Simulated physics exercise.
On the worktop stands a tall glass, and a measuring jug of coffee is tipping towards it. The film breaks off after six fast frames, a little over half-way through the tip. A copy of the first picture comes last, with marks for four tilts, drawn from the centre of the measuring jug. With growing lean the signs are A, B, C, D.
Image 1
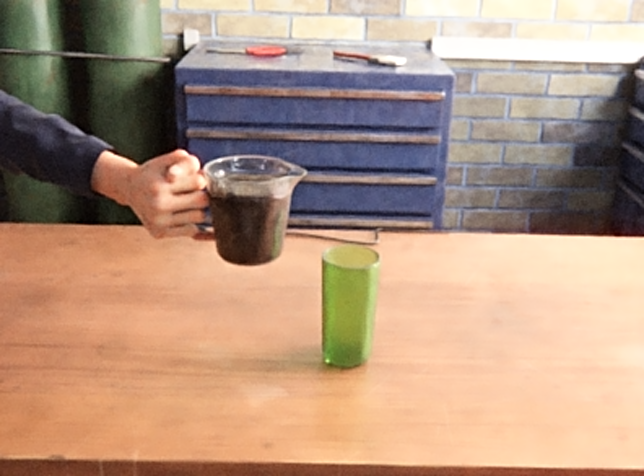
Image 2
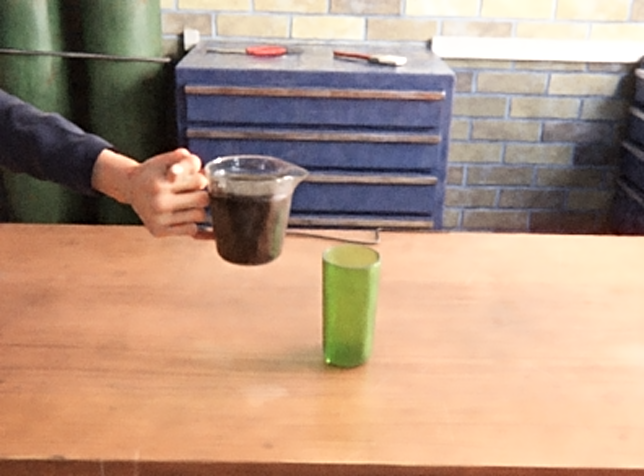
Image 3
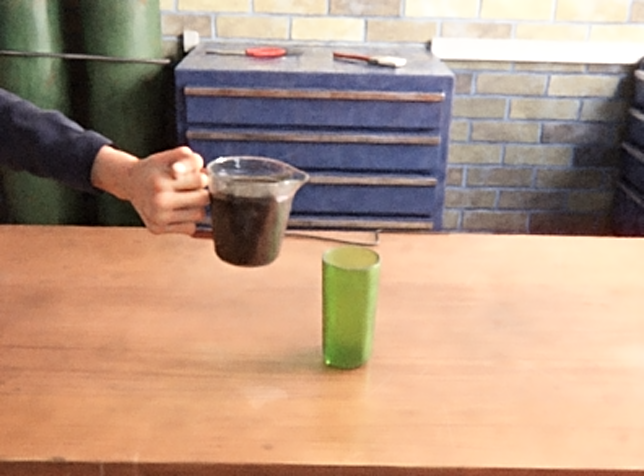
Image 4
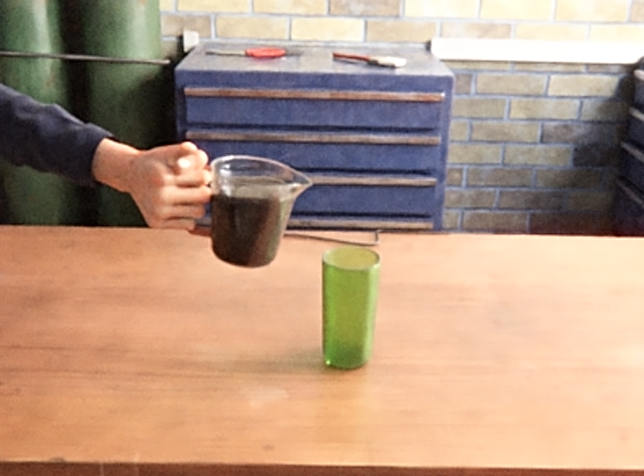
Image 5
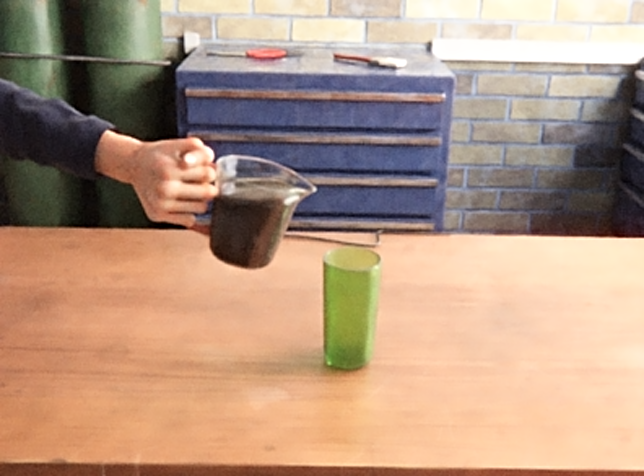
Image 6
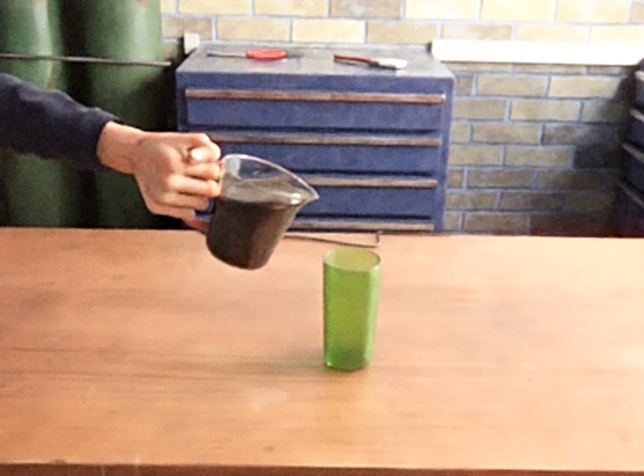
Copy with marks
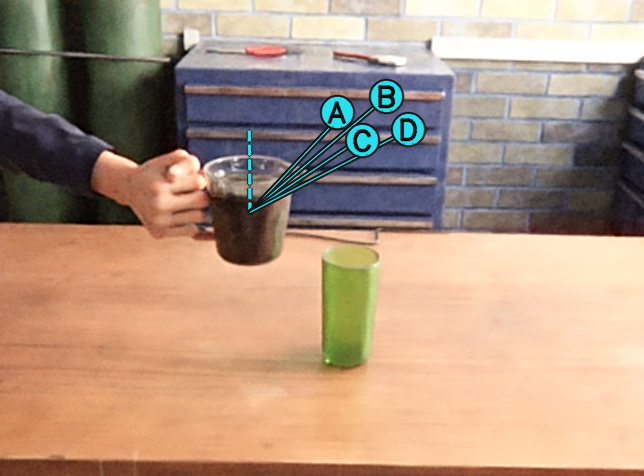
The clip opens with a hand at the left holding a clear measuring jug of dark coffee upright above a wooden worktop, near a tall green glass. The hand then gradually tilts the jug rightward, its spout shifting slightly towards the glass, while the coffee stays inside and the glass remains still.
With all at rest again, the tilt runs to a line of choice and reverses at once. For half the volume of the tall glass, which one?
I would pick mark C.
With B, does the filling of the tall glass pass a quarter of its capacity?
Yes.
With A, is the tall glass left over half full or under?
Under.
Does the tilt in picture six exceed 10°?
Yes, it does.
On the marked copy, A at (329, 128); B at (373, 107); C at (346, 147); D at (393, 137).
With A, the tall glass ends with about 26 % of what it can hold.
With B, the tall glass ends with about 37 % of what it can hold.
With C, the tall glass ends with about 49 % of what it can hold.
With D, the tall glass ends with about 62 % of what it can hold.
